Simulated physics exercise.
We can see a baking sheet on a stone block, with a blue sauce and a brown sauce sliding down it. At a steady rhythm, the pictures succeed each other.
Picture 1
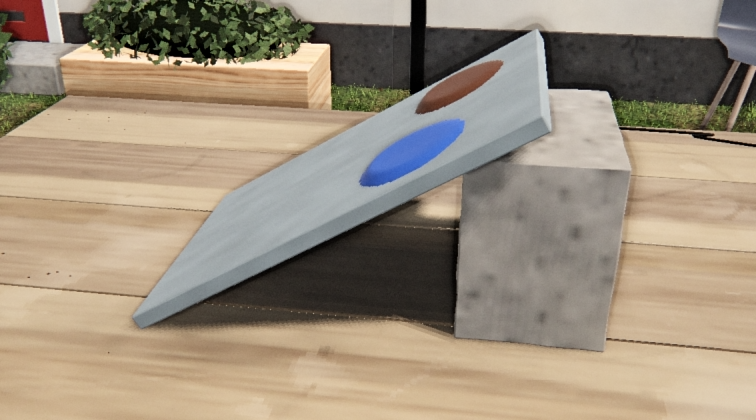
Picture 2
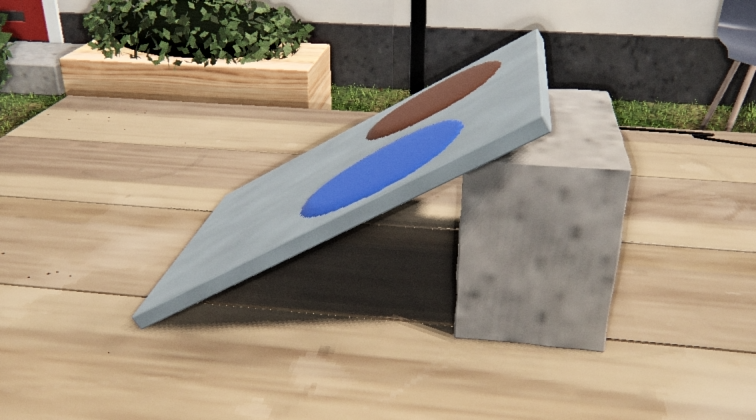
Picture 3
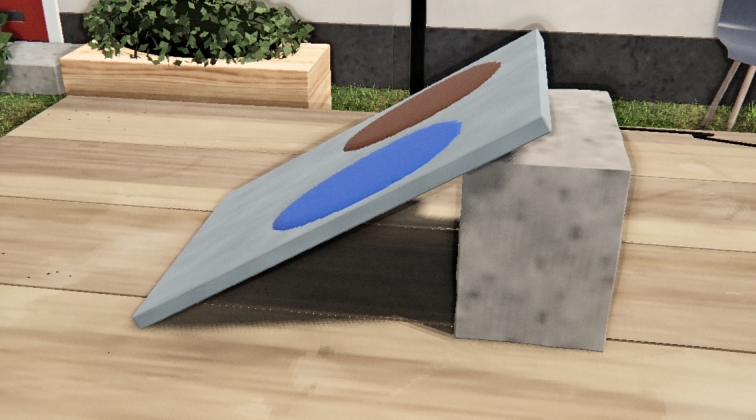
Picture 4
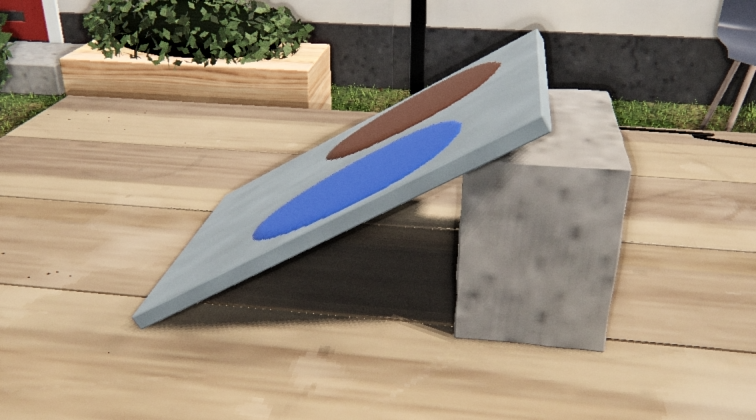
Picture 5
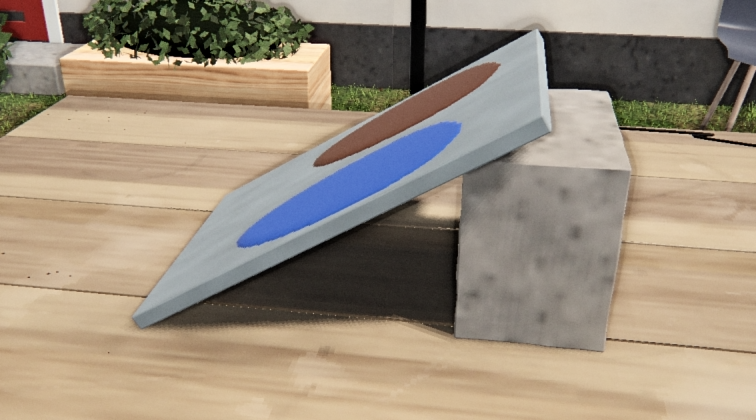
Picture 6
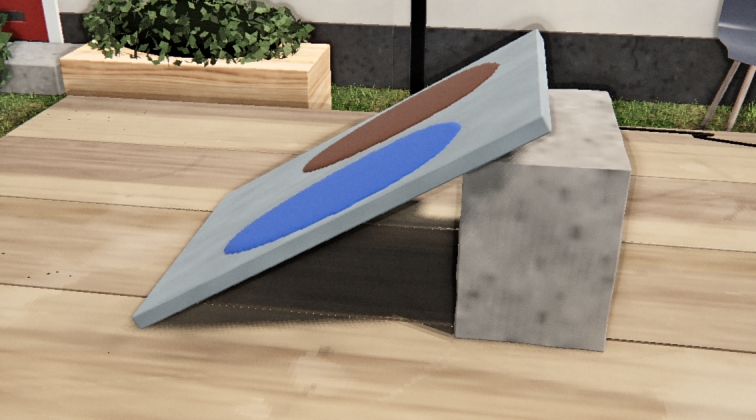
A blue sauce and a brown sauce slid side by side down a tilted baking sheet propped on a stone block, stretching quickly into long streaks at first, then creeping lower more slowly.
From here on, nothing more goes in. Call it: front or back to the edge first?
Front.
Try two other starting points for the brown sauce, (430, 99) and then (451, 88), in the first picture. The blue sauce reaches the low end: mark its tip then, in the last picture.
Starting from the first spot it gets to (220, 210), and from the second to (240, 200).
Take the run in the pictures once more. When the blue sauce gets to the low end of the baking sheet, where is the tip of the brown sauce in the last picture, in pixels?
Front location, last frame: Close to (251, 194).
Soon after, the blue sauce is close to the edge; the brown sauce is three quarters of the way down.
In the end, the blue sauce is at the low edge; the brown sauce is three quarters of the way down.
